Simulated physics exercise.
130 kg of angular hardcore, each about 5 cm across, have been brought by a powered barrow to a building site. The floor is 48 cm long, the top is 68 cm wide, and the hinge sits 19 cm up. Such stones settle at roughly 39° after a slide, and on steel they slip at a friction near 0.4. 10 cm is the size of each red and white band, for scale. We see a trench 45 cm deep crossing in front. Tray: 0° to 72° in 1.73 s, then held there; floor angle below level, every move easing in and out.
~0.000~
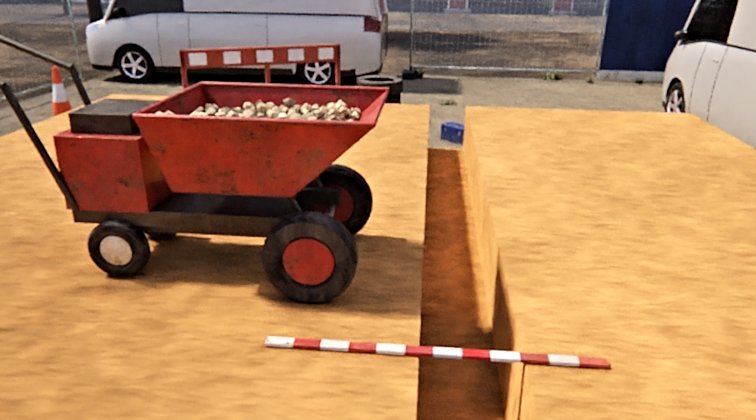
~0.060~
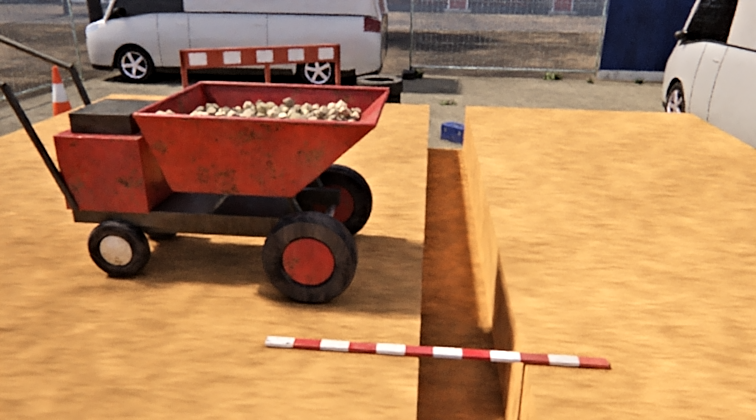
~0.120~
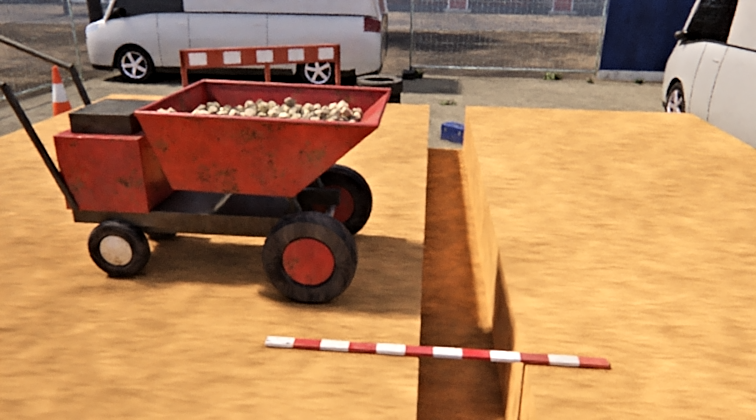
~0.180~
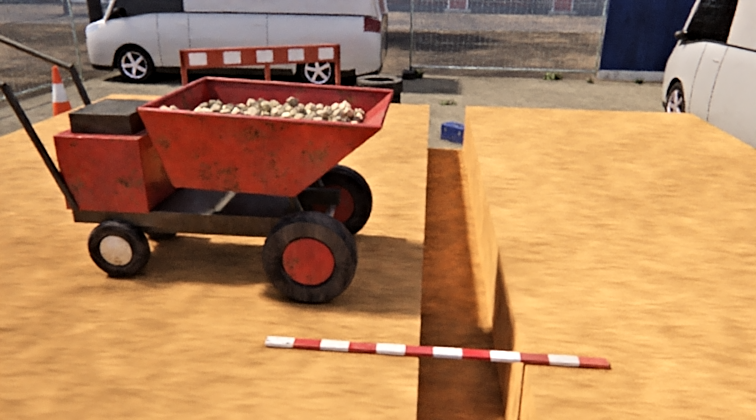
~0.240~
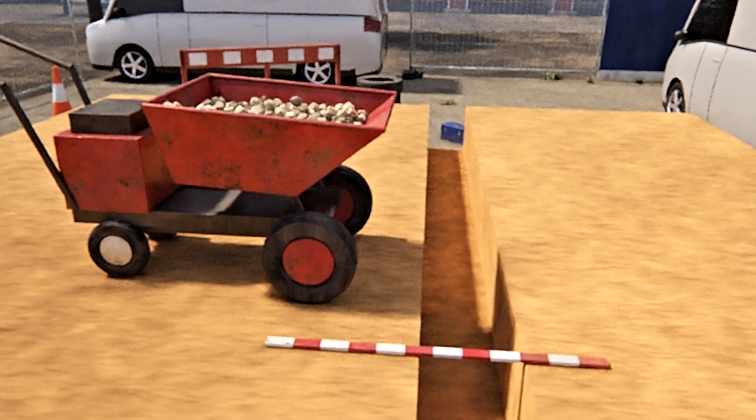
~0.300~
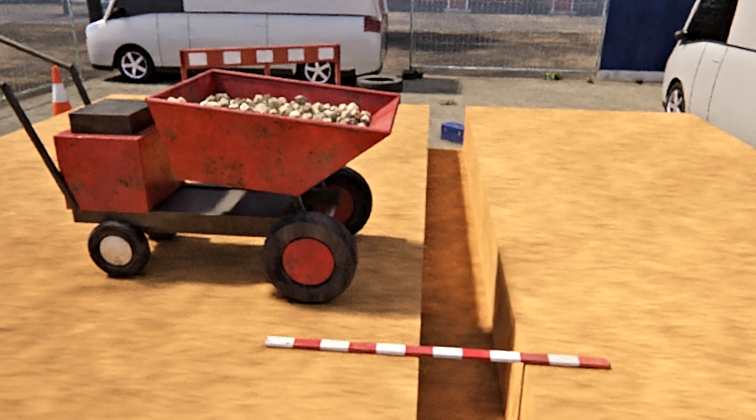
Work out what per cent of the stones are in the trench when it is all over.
It comes to roughly 81 per cent.
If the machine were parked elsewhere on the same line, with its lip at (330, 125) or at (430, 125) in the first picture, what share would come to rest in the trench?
From the first spot near 100, from the second near 5 per cent.
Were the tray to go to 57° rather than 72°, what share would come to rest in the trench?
Then about 40 per cent.
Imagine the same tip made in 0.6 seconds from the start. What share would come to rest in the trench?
Probably about 55 in a hundred.
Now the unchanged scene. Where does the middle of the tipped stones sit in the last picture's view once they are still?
Centre estimate: Around (475, 340).
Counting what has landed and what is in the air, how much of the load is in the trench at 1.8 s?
Roughly 40% by that time.
After 1.3 s the floor is at 61°; 100 % in the tray; the foremost stones are at (465, 230).
After 1.8 s the floor is at 72°; 52 % in the tray, 38 % in the trench, 10 % past the trench; the foremost stones are at (564, 275).
After 2.2 s the floor is at 72°; 16 % in the tray, 65 % in the trench, 19 % past the trench; the foremost stones are at (619, 280).
After 4.1 s the floor is at 72°; 0 % in the tray, 81 % in the trench, 19 % past the trench; the foremost stones are at (620, 272).
